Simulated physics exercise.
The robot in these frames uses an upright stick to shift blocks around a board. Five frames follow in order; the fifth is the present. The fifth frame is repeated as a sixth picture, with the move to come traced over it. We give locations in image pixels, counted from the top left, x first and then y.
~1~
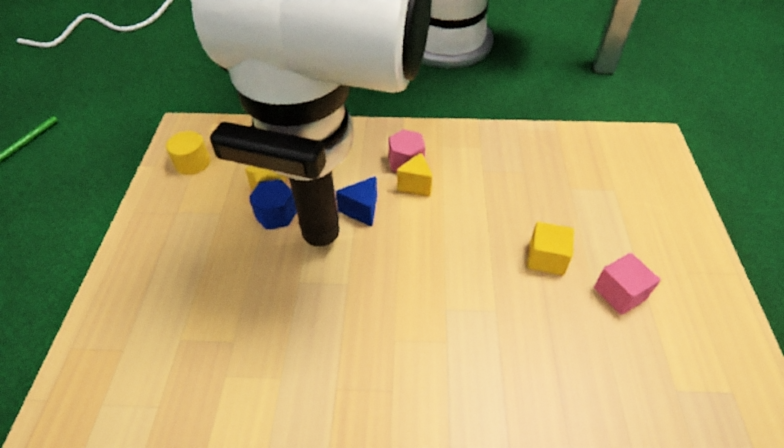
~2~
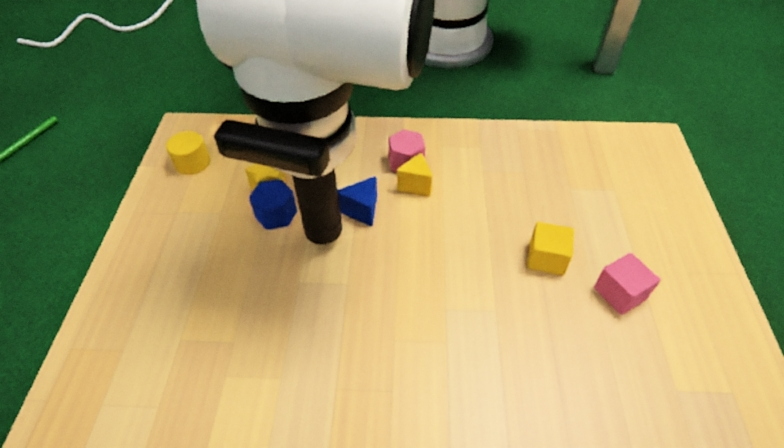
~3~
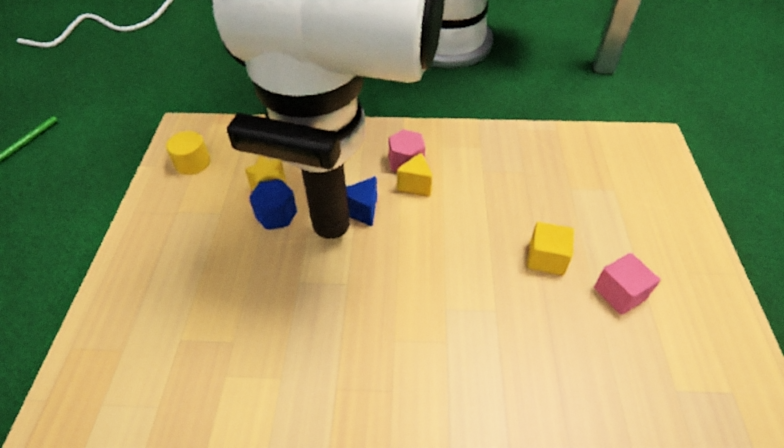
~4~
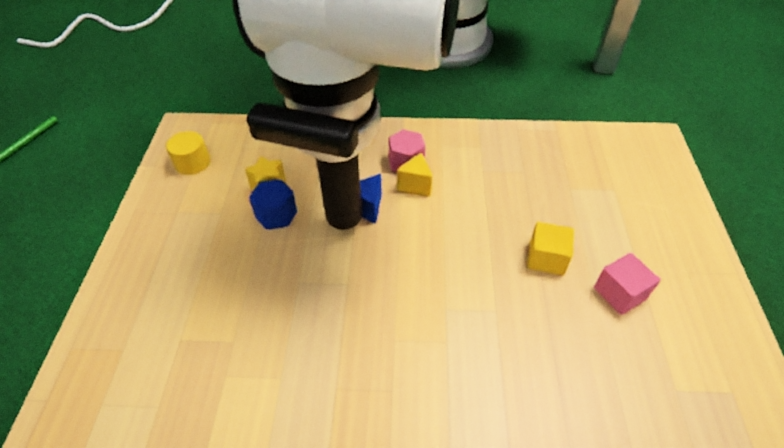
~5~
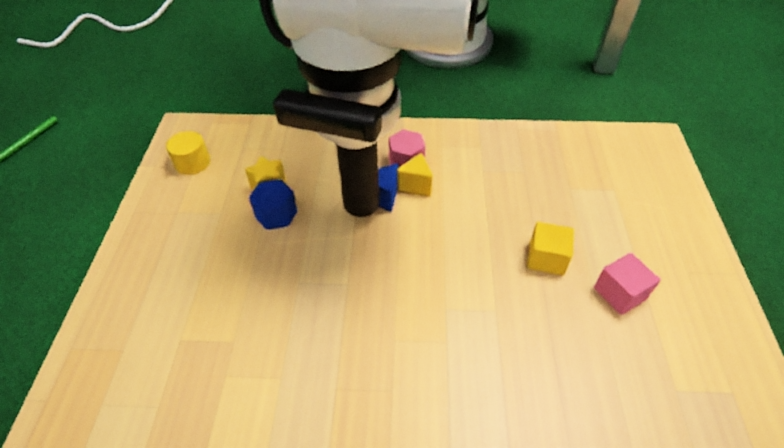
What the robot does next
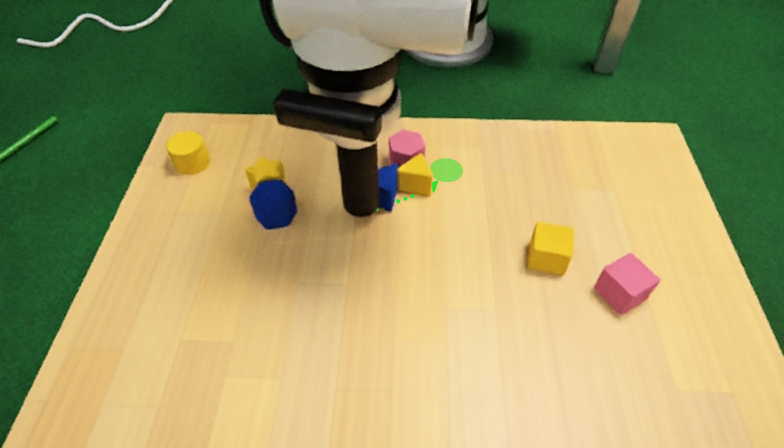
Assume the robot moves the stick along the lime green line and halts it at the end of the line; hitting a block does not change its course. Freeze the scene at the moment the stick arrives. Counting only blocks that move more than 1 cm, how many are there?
In total, three or more blocks get moved by over 1 cm.
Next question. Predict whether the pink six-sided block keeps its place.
By the time the path is finished, it has moved at least a centimetre.
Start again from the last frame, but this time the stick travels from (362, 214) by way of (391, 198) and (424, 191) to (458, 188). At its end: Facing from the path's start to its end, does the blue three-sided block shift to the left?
Going by the path, yes.
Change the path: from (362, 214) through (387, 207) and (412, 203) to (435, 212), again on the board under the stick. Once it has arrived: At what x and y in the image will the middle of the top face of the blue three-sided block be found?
Roughly at (403, 160).
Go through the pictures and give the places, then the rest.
The first frame shows lower end of the stick (321, 232), tops of blocks, blue six-sided block (271, 194), blue three-sided block (361, 191), pink six-sided block (407, 141), yellow three-sided block (417, 166).
The second frame shows stick (324, 231), blocks as before.
The third frame shows stick (332, 225), blocks as before.
The fourth frame shows stick (344, 216), blue three-sided block (365, 188).
The fifth frame shows stick (362, 204), blue six-sided block (271, 194), blue three-sided block (382, 176), pink six-sided block (407, 141), yellow three-sided block (417, 166).
The drawn path runs from (362, 214) by way of (396, 202) and (427, 190) to (446, 170).
What follows on the original path. One third of the way, stick (396, 192); blue three-sided block (404, 160), turned 30° anticlockwise; pink six-sided block (411, 132); yellow three-sided block (430, 161), turned 50° clockwise.
Two thirds of the way, stick (428, 179); blue three-sided block (411, 151), turned 60° anticlockwise; pink six-sided block (413, 126); yellow three-sided block (445, 151), turned 45° clockwise.
At the end, stick (447, 160); blue six-sided block not moved; blue three-sided block (413, 148), turned 85° anticlockwise; pink six-sided block (413, 126); yellow three-sided block (459, 133), turned 15° clockwise.
